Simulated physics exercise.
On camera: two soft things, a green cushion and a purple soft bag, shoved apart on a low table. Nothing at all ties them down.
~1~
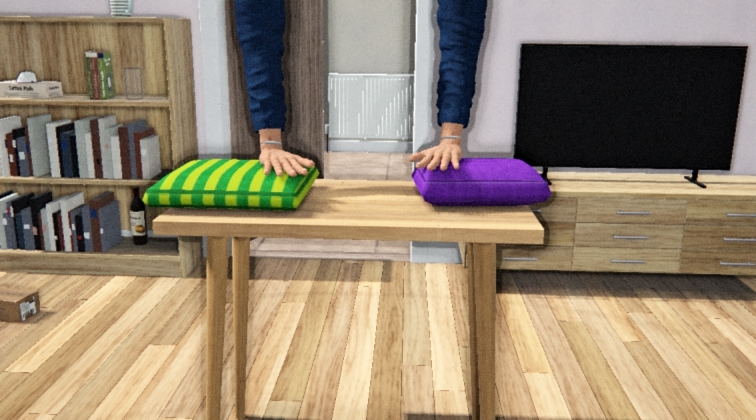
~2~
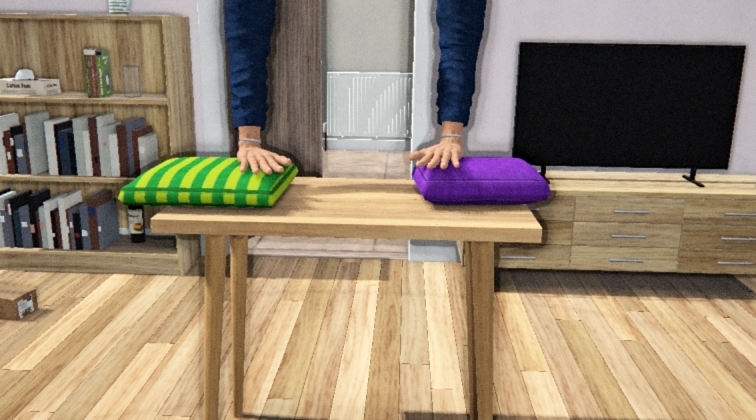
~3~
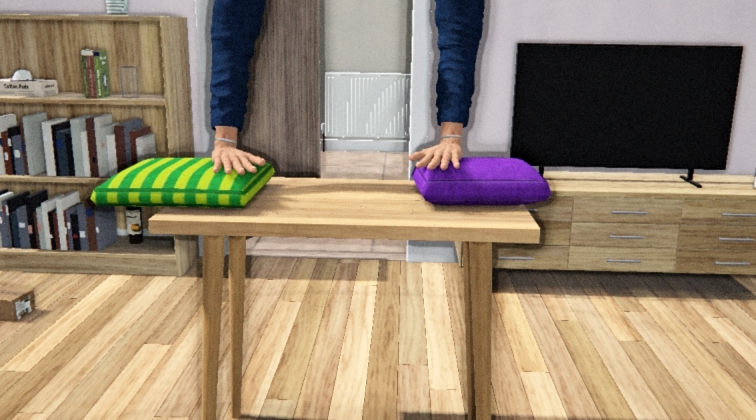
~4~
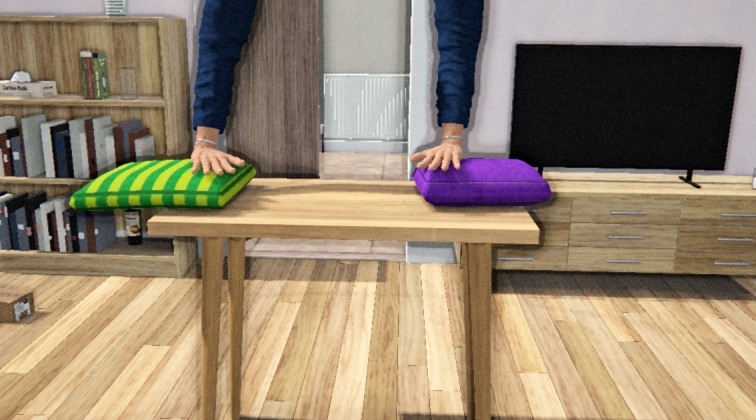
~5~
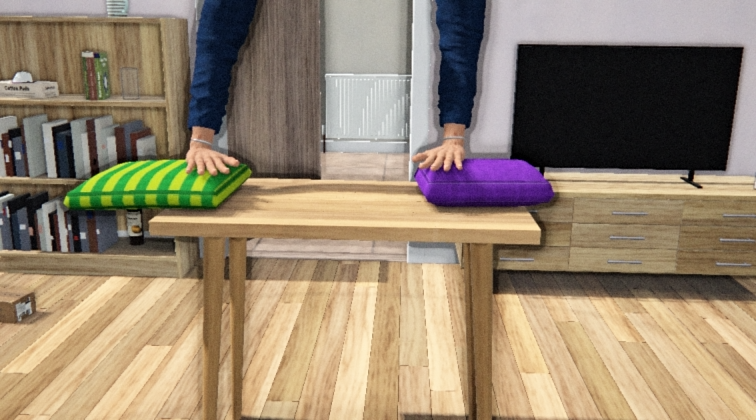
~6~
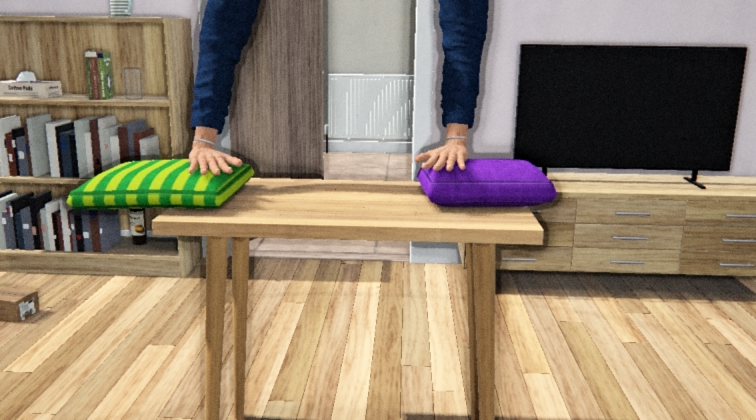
On a wooden table, hands push a green striped cushion left, then nudge a purple one right.
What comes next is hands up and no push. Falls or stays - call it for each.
Call: Green cushion falls; purple soft bag stays.
Then, 0.44 s later than the last view, cushion falling near (158, 265); soft bag at rest.
Then, 0.72 s later than the last view, cushion on the floor; soft bag at rest.
Finally, cushion on the floor; soft bag at rest. The green cushion goes down and the purple soft bag stays up there.
